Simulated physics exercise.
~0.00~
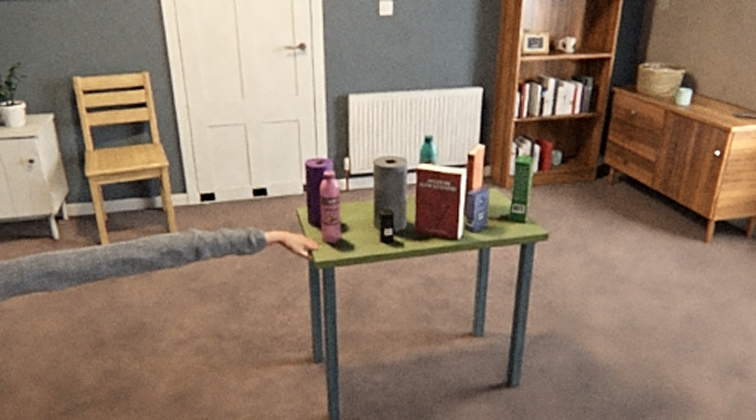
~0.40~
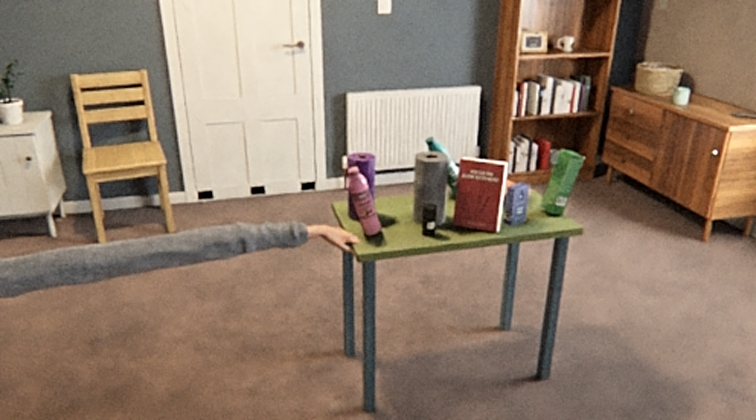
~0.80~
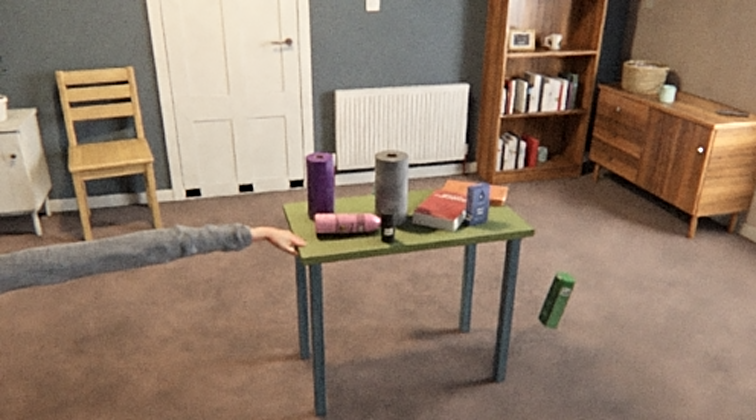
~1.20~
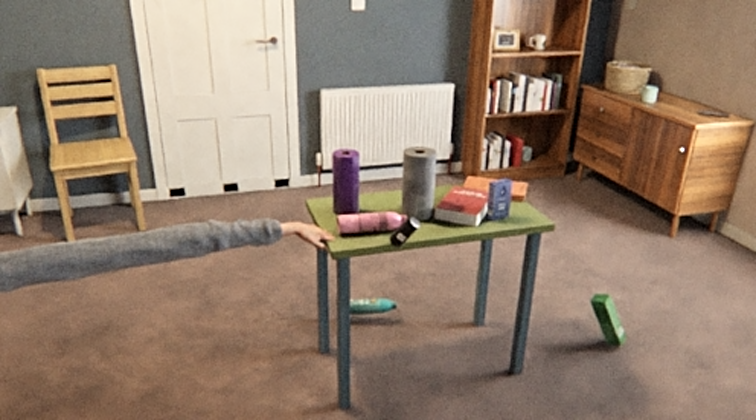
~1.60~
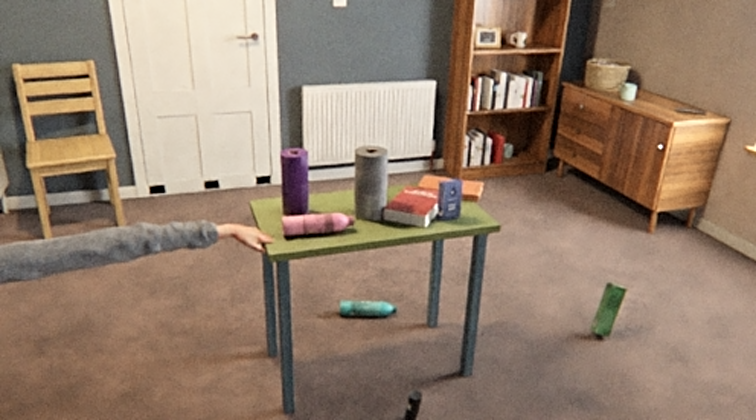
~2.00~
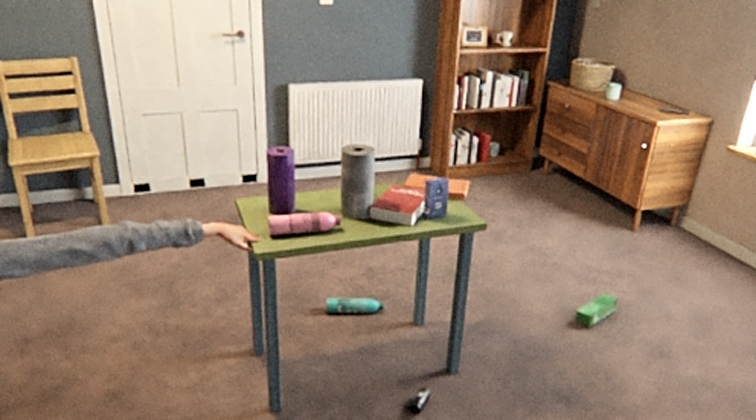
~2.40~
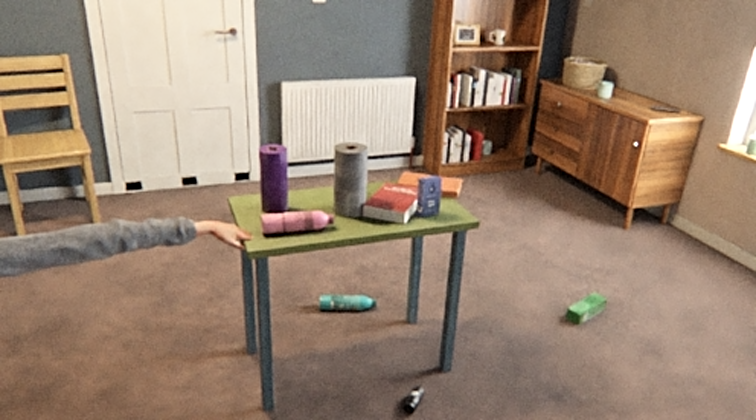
A hand jerks a small green table about, toppling several items and spilling three onto the floor.
